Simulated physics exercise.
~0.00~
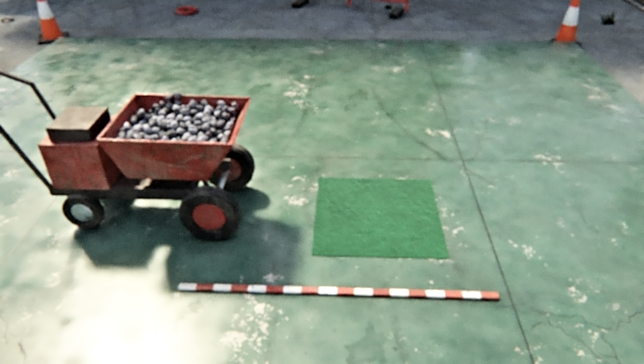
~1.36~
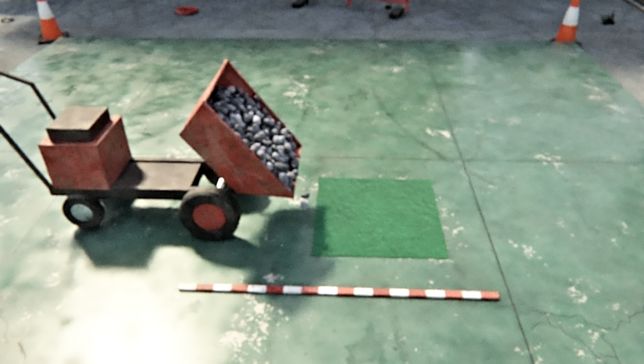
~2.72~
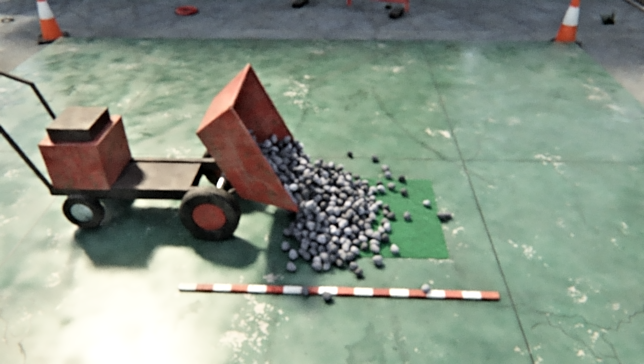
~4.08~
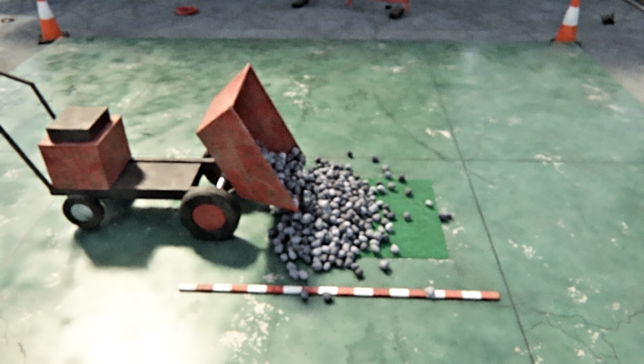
The reddish tray of a small wheeled barrow tips up to the right, and its load of grey rounded stones slides out onto the green floor, ending in a heap partly covering a green sheet while the tray stays steeply raised with some stones at its lower edge.
